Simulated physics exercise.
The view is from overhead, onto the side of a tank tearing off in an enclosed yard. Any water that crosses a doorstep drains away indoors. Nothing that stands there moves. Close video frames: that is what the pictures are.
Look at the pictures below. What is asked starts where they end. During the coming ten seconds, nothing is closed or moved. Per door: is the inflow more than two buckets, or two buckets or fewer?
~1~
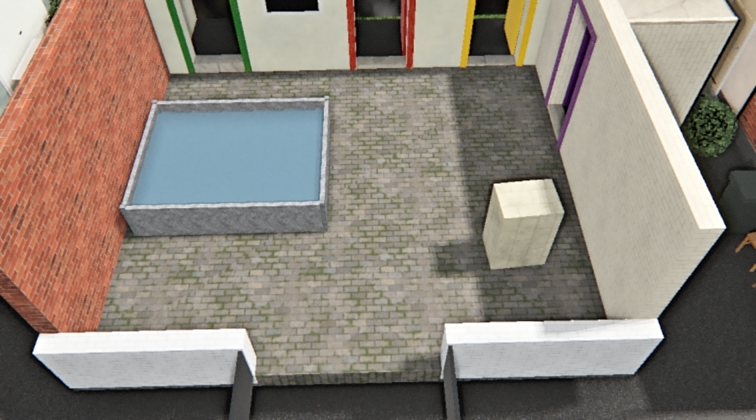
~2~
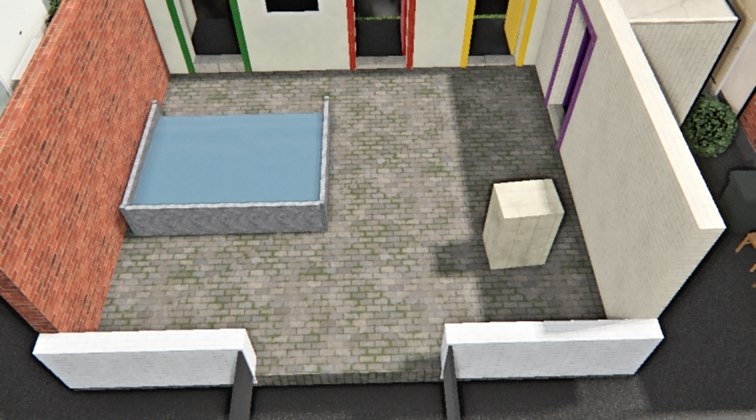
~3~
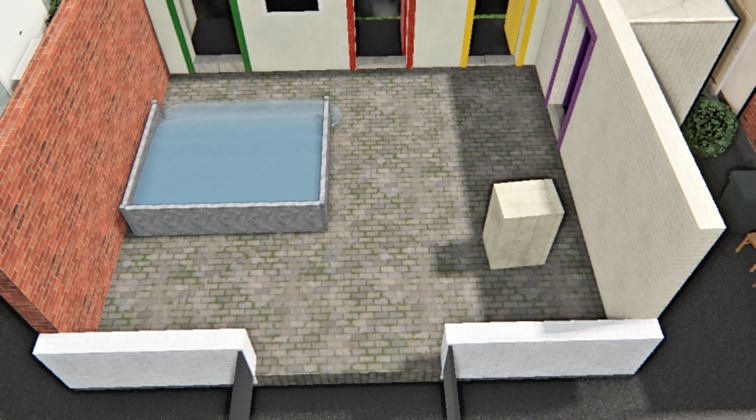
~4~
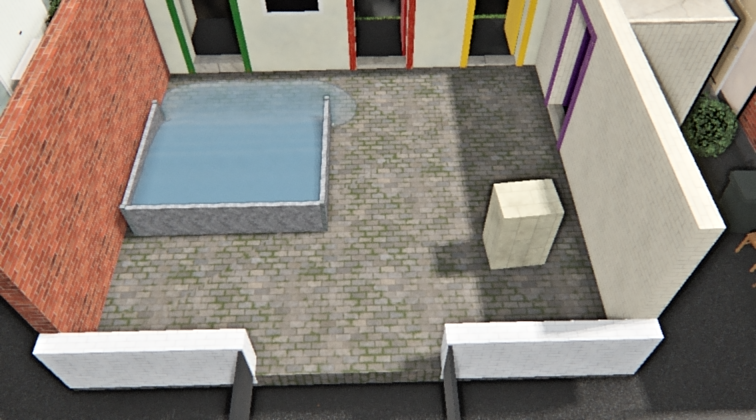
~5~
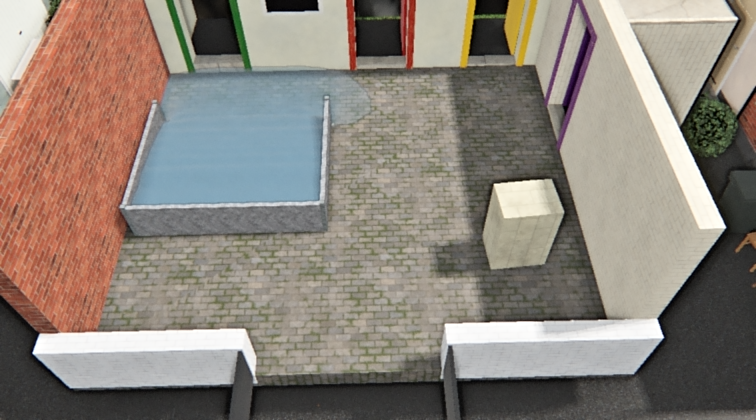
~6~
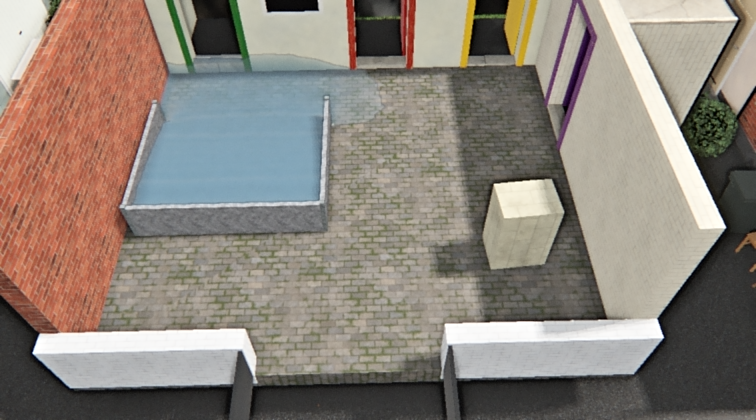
The yellow door tops two buckets. The green door tops two buckets. The purple door tops two buckets. The red door tops two buckets.
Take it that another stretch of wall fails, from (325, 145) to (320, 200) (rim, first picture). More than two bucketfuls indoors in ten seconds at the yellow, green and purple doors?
The yellow door exceeds the mark; the green door falls short; the purple door exceeds the mark.
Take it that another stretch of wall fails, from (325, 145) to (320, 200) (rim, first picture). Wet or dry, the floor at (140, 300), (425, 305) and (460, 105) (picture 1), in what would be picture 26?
Unwetted, submerged, submerged.
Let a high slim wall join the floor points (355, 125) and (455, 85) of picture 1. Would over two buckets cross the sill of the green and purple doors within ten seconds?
Green door: Tops the limit; purple door: Stays within the limit.
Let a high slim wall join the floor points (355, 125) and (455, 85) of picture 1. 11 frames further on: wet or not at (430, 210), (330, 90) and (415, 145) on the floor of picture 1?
Taking the points in the order given, they are high and dry, inundated and high and dry.
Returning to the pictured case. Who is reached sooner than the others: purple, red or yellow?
My answer is the red-painted one.
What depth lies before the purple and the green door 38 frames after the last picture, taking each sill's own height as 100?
I'd put it at close to 190 and 40 per cent.
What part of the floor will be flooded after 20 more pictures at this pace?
My estimate is roughly 50 percent.
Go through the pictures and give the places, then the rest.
In the first picture, still water in the open tank at (234, 153).
In the second picture, water pours out on the open tank's far side and has run to a hidden place.
In the third picture, water pours out on the open tank's far side and has run to a hidden place.
In the fourth picture, water pours out on the open tank's far side and has run to (347, 102).
In the fifth picture, water pours out on the open tank's far side and has run to (354, 85).
In the sixth picture, water pours out on the open tank's far side and has run to (357, 70).
A moment on, water covers 20 % of the floor; the yellow door not reached, the green door over two buckets in, the purple door not reached, the red door wet at the sill, nothing in.
Next, water covers 25 % of the floor; the yellow door wet at the sill, nothing in, the green door far over two buckets in, the purple door not reached, the red door under two buckets in.
Then, water covers 50 % of the floor; the yellow door wet at the sill, nothing in, the green door far over two buckets in, the purple door under two buckets in, the red door over two buckets in.
Later, water covers 65 % of the floor; the yellow door over two buckets in, the green door far over two buckets in, the purple door far over two buckets in, the red door over two buckets in.
In the end, water covers 95 % of the floor; the yellow door over two buckets in, the green door far over two buckets in, the purple door far over two buckets in, the red door over two buckets in.
